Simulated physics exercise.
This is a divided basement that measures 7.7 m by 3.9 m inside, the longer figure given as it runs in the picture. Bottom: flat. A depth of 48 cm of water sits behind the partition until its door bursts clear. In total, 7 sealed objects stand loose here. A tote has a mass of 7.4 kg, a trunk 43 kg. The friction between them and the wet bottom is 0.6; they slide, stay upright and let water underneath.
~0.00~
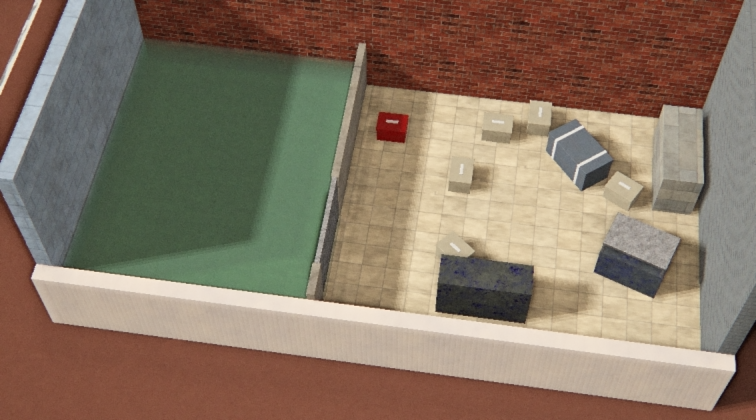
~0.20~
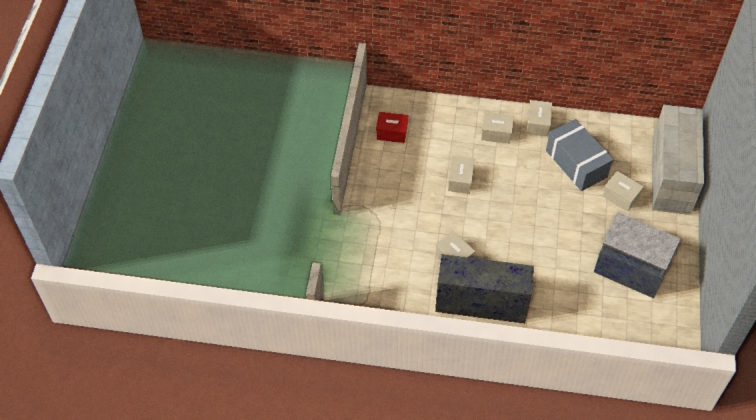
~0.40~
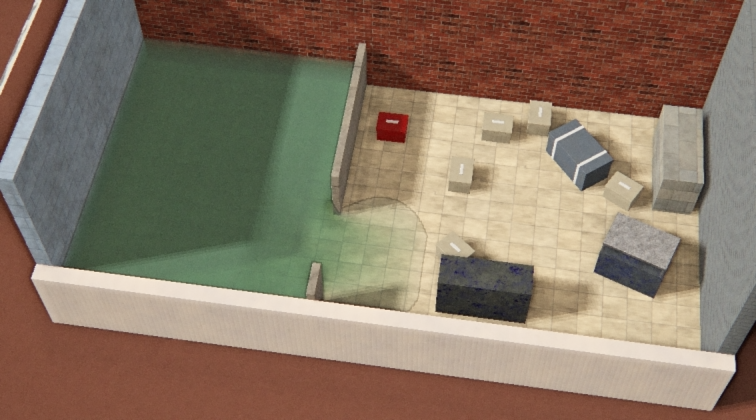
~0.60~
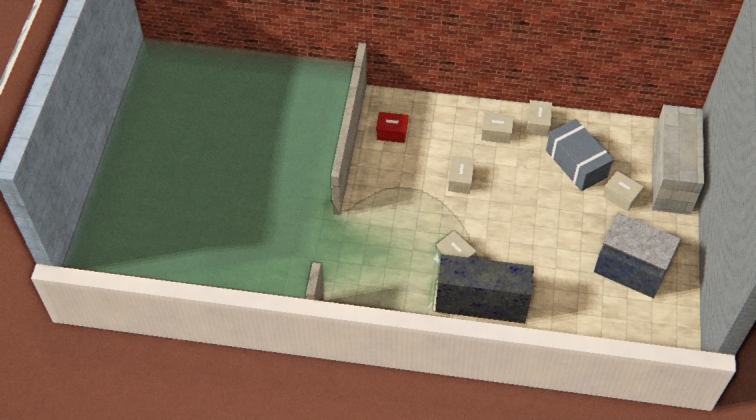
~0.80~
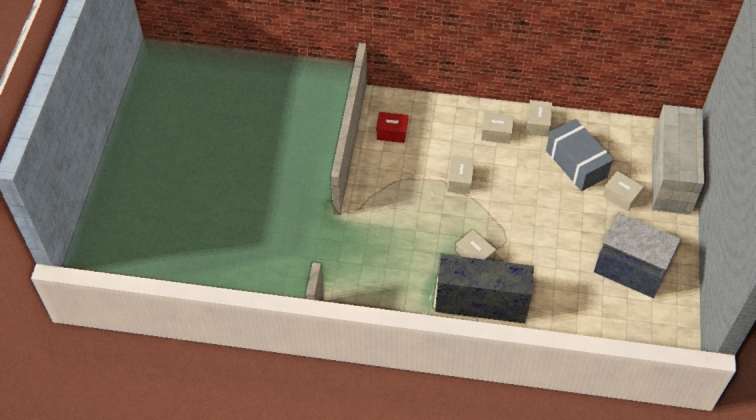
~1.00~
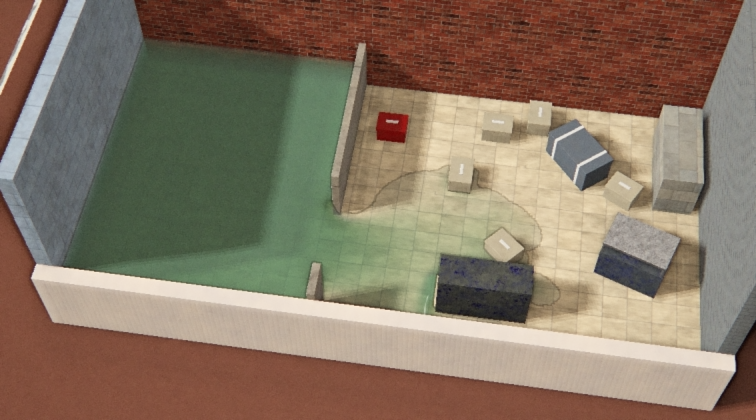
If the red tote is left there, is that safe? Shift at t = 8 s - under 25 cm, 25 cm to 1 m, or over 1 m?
Swept well away.
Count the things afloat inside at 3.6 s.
Just then, the number is 4.
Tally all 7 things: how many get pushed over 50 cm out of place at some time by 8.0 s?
Answer: 6.
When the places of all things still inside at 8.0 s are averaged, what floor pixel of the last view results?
They're centred close to (504, 197).
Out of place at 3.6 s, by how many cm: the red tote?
0 cm or so by then.
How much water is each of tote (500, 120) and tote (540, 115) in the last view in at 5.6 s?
8 and 8 cm.
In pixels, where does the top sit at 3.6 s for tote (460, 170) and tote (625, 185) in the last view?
About (501, 135) for the first and (618, 113) for the second.
After 1.6 s the red tote is near (392, 122), 0.0 m from its start, aground; 0 afloat.
After 3.6 s the red tote is near (392, 122), 0.0 m from its start, aground; 4 afloat.
After 5.6 s the red tote is near (386, 126), 0.1 m from its start, aground; 6 afloat.
After 8.0 s the red tote is near (457, 242), 2.1 m from its start, afloat; 5 afloat.
